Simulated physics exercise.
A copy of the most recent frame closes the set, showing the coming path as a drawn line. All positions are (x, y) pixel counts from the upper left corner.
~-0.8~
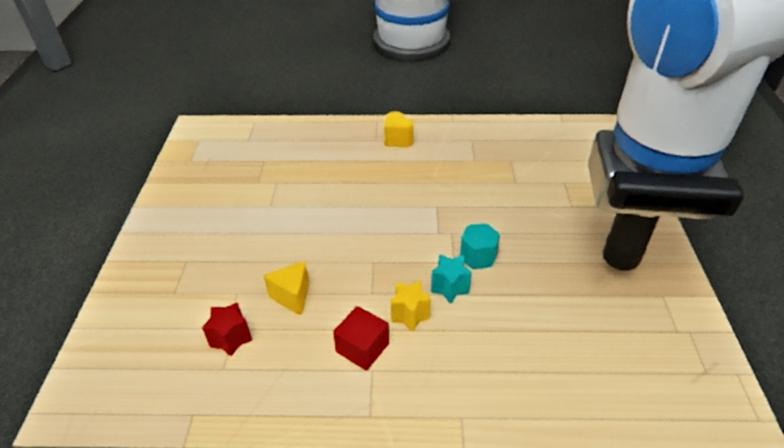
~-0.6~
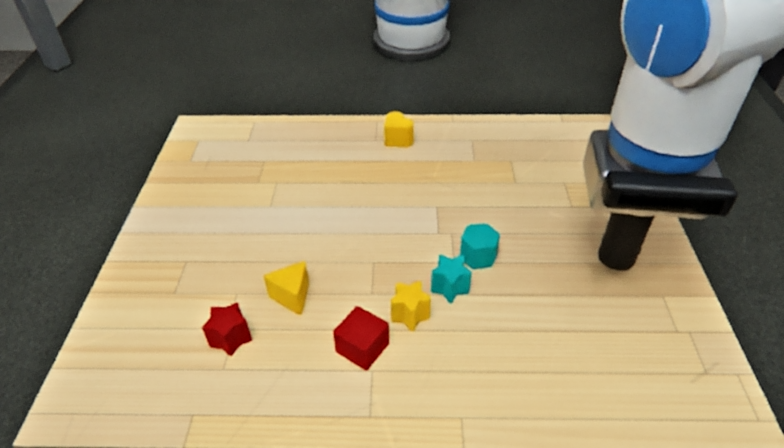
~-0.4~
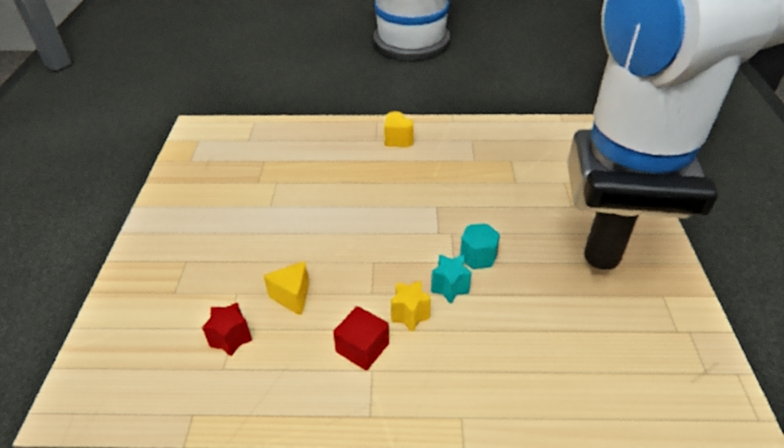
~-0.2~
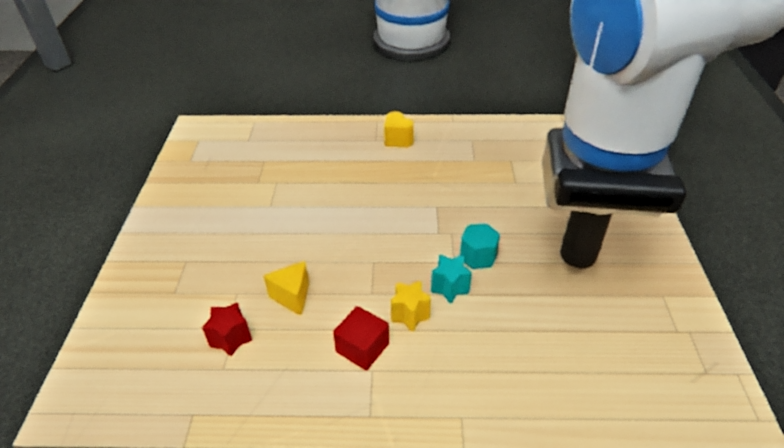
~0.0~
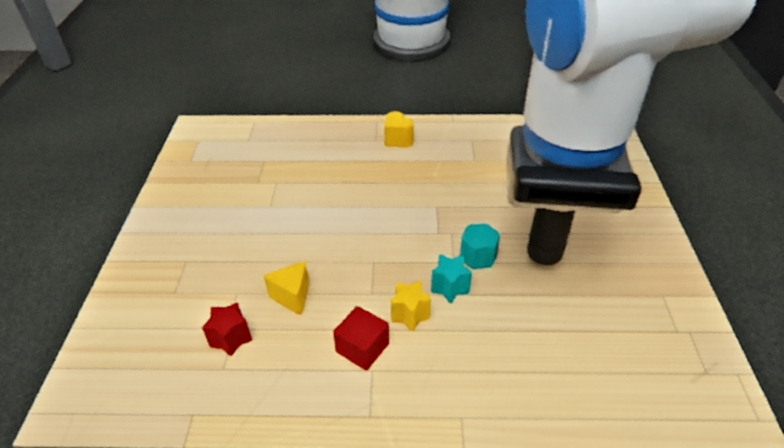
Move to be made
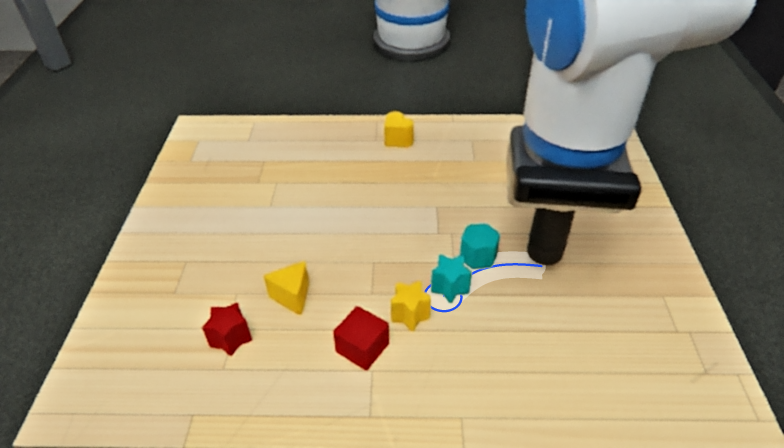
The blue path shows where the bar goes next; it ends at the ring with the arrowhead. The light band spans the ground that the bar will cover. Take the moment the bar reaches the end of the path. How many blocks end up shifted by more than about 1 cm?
Going by the path, three or more of them shift by more than about 1 cm.
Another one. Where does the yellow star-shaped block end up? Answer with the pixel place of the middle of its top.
Final place: (388, 306).
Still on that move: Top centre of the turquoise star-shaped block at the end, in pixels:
By then it is at (417, 291).
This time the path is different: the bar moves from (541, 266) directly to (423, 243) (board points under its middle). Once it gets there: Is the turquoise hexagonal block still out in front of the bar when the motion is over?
Yes, that is how it ends up.
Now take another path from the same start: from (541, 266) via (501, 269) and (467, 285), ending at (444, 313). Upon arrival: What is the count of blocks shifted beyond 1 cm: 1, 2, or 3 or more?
Displaced: Three or more.
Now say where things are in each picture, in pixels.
In the first frame, bar tip at (621, 259); block tops, red square block at (361, 327); yellow star-shaped block at (410, 294); turquoise star-shaped block at (452, 267); turquoise hexagonal block at (481, 235).
In the second frame, bar at (616, 258); blocks unchanged.
In the third frame, bar at (602, 258); blocks unchanged.
In the fourth frame, bar at (578, 256); blocks unchanged.
In the fifth frame, bar at (545, 253); red square block at (361, 327); yellow star-shaped block at (410, 294); turquoise star-shaped block at (452, 267); turquoise hexagonal block at (481, 235).
Path on the board, from (541, 266) through (503, 265) and (469, 275) to (443, 296).
On the path given first. One third of the way, bar at (504, 252); turquoise hexagonal block at (471, 234).
Two thirds of the way, bar at (470, 263); turquoise star-shaped block at (445, 271), turned 15° anticlockwise; turquoise hexagonal block at (446, 233), turned 45° clockwise.
At the end, bar at (444, 284); red square block at (357, 329); yellow star-shaped block at (388, 306); turquoise star-shaped block at (417, 291), turned 20° anticlockwise; turquoise hexagonal block at (446, 233), turned 45° clockwise.
